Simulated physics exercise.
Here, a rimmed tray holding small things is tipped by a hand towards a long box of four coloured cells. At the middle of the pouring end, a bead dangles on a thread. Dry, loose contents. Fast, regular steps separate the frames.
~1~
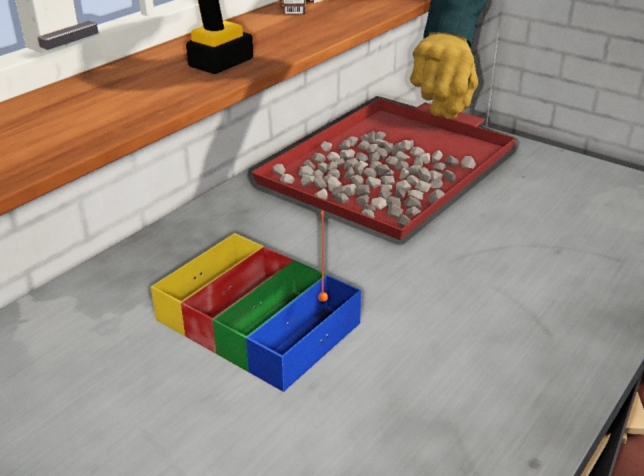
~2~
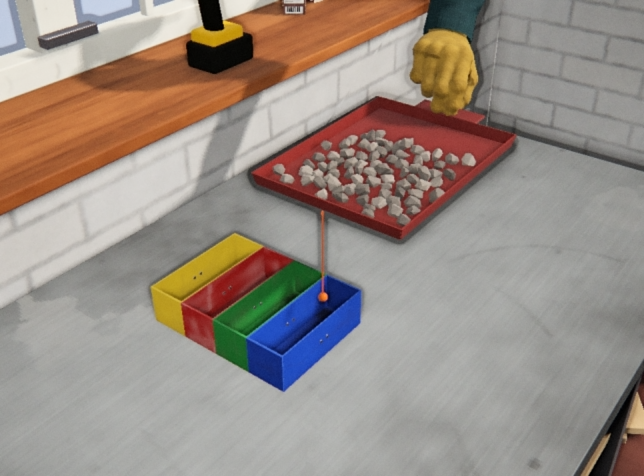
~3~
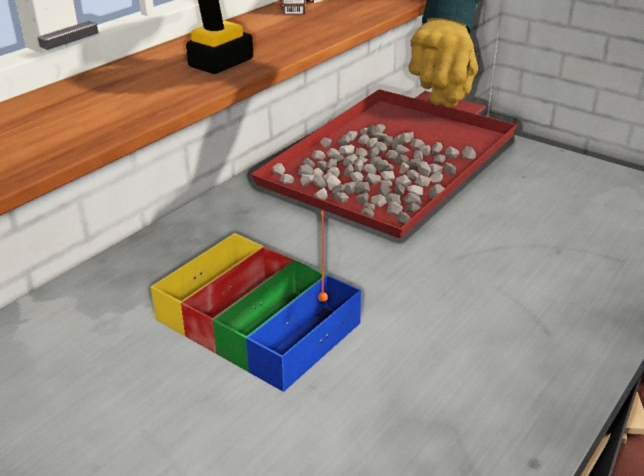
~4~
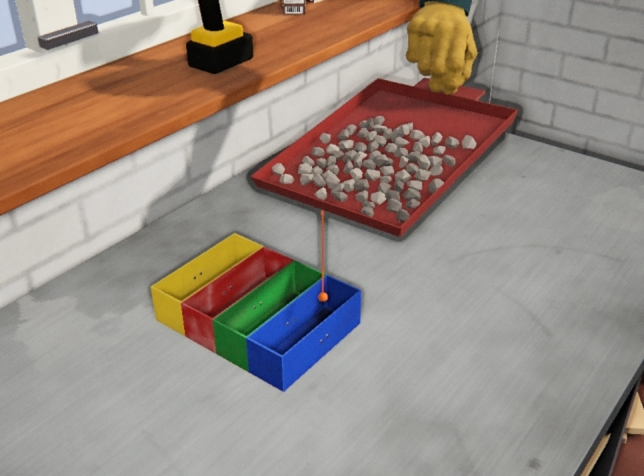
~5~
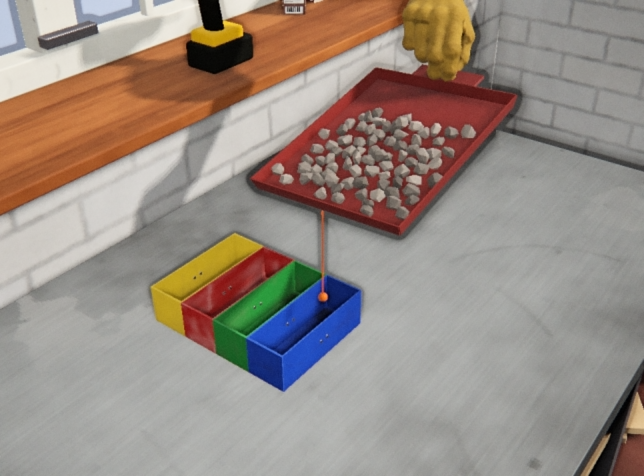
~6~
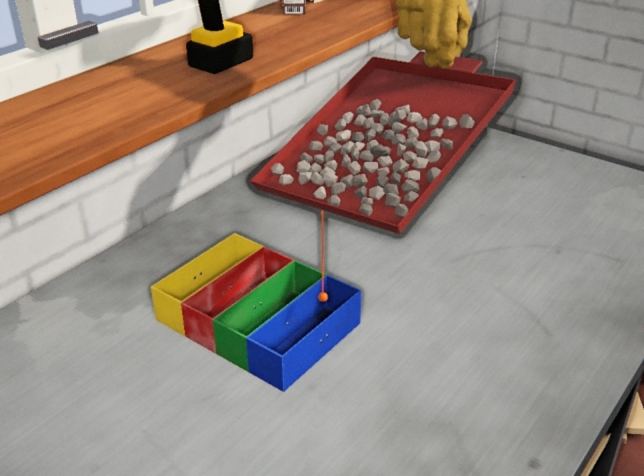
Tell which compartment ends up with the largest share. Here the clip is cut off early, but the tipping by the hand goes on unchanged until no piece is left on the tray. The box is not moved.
The green compartment ends up with the largest share.
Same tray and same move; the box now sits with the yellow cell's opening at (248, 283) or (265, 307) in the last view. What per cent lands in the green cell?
The first try gives 10 per cent, the second 10 per cent.
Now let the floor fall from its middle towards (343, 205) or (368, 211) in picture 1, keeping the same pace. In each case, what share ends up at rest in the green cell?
About 10 % and about 0 %.
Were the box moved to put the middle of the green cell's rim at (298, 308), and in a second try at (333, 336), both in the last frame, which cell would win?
First: The red cell. Second: The yellow cell.
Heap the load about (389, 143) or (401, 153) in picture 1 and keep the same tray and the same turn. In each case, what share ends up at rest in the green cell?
In order, 40 % then 40 %.
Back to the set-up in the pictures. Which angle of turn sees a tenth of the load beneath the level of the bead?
Approx. 80° from level.
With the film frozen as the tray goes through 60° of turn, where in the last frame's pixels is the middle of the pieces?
The load is centred about (315, 165).
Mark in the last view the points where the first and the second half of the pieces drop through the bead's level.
About (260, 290) to begin with, then about (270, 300).
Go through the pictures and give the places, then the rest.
Corners of the pouring end at (257, 172) and (401, 227), level; middle of the load at (370, 174), bits of gravel; bead on its thread at (323, 297); yellow cell at (168, 308); red cell at (199, 325); green cell at (231, 342); blue cell at (265, 361), in the first picture.
Corners of the pouring end at (256, 172) and (401, 227), level; middle of the load at (370, 173), in the second picture.
Corners of the pouring end at (256, 173) and (400, 226), tipped barely, lowest at the left corner; middle of the load at (370, 170), in the third picture.
Corners of the pouring end at (255, 175) and (399, 225), tipped a little, lowest at the left corner; middle of the load at (369, 165), in the fourth picture.
Corners of the pouring end at (255, 177) and (398, 224), tipped a little, lowest at the left corner; middle of the load at (368, 161), in the fifth picture.
Corners of the pouring end at (255, 179) and (397, 223), tipped clearly, lowest at the left corner; middle of the load at (367, 157); yellow cell at (168, 308); red cell at (199, 325); green cell at (231, 342); blue cell at (265, 361), in the sixth picture.
Soon after the last picture, tray tipped steeply; nearly all on the tray; a stray few falling or outside the box.
A little later, tray tipped right over; about a quarter on the tray; about a quarter in the green cell; a small part in the red cell; a small part in the blue cell; about a third falling or outside the box.
Later still, tray tipped past a quarter turn; about half in the green cell; about a quarter in the red cell; about a quarter in the blue cell; a small part falling or outside the box.
At rest, tray tipped past a quarter turn; about half in the green cell; about a quarter in the red cell; about a quarter in the blue cell; none in the yellow cell; a small part outside the box.
